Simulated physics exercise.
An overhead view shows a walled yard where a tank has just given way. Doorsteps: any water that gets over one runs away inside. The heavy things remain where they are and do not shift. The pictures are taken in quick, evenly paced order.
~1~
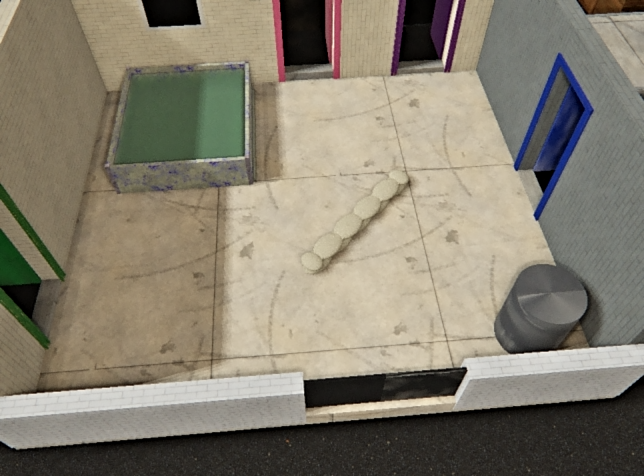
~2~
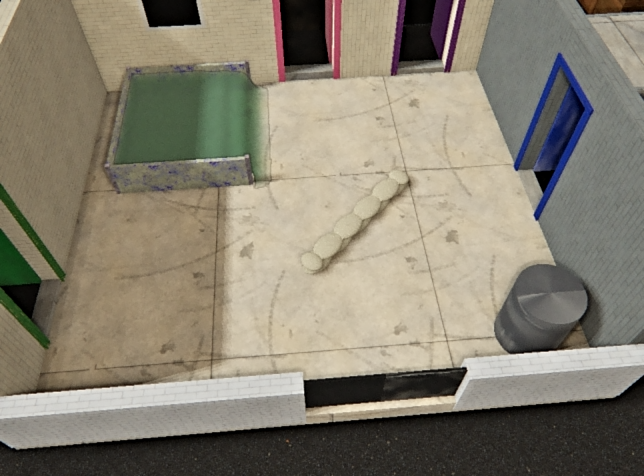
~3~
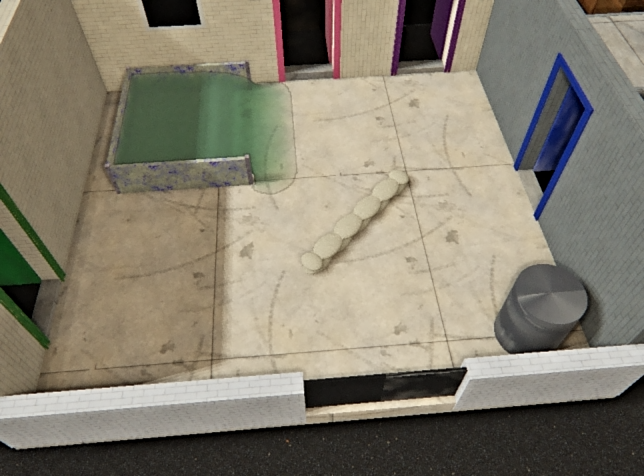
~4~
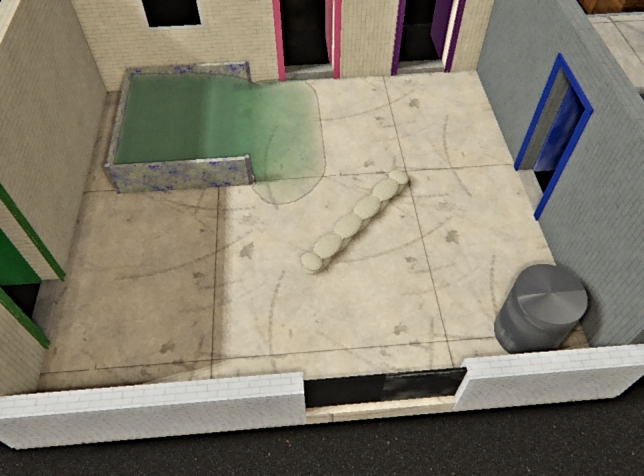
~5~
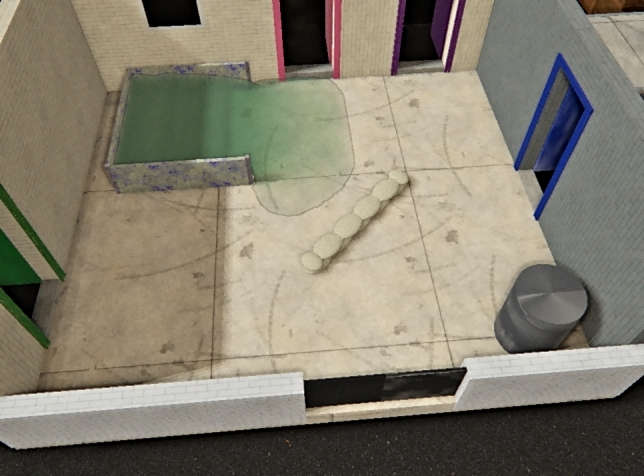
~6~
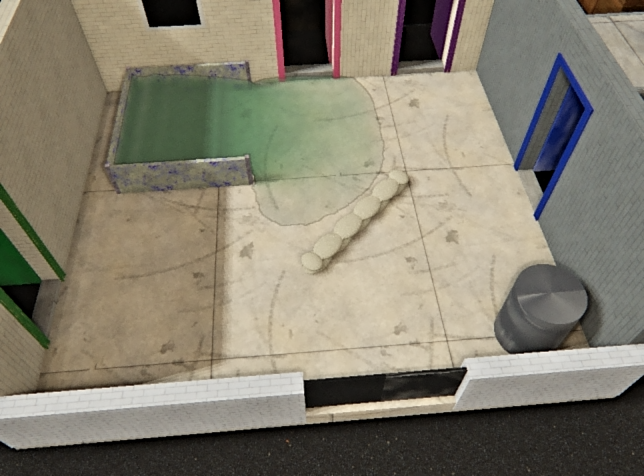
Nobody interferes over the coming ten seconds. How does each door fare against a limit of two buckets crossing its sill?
Result: The pink door will be at or under the cap, the purple door will be over the cap, the green door will be at or under the cap, the blue door will be over the cap.
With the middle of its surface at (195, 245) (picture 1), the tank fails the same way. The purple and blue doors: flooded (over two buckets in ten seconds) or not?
At the purple door it comes out higher; at the blue door it comes out higher.
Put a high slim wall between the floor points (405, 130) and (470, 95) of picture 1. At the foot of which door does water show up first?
My answer is the pink door.
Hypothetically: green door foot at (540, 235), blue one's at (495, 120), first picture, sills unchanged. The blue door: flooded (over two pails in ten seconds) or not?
As I see it, blue crosses the line.
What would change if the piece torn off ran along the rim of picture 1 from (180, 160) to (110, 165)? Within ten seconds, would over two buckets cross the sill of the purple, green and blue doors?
So, taking them in turn: Purple door doesn't reach it, green door tops the limit, blue door tops the limit.
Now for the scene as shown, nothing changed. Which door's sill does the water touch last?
It's the door marked green.
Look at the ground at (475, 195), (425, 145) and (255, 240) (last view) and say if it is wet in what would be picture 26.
Result, in that order: Wetted / wetted / wetted.
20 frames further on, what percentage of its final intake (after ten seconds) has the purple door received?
It should be near 15 percent of the ten-second total.
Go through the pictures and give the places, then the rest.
The open tank at (184, 114) is whole and still, in the first picture.
Water pours out at (248, 125) and has run to (261, 184), in the second picture.
The front is at (276, 189), out from the gap at (248, 126), in the third picture.
The front is at (300, 81), out from the gap at (248, 127), in the fourth picture.
The front is at (330, 191), out from the gap at (248, 127), in the fifth picture.
The front is at (348, 78), out from the gap at (248, 127), in the sixth picture.
A moment on, water covers 30 % of the floor; the pink door wet at the sill, nothing in, the purple door wet at the sill, nothing in, the green door not reached, the blue door not reached.
Next, water covers 35 % of the floor; the pink door wet at the sill, nothing in, the purple door wet at the sill, nothing in, the green door not reached, the blue door under two buckets in.
Then, water covers 45 % of the floor; the pink door wet at the sill, nothing in, the purple door under two buckets in, the green door not reached, the blue door over two buckets in.
Later, water covers 70 % of the floor; the pink door wet at the sill, nothing in, the purple door far over two buckets in, the green door wet at the sill, nothing in, the blue door far over two buckets in.
In the end, water covers 95 % of the floor; the pink door wet at the sill, nothing in, the purple door far over two buckets in, the green door under two buckets in, the blue door far over two buckets in.
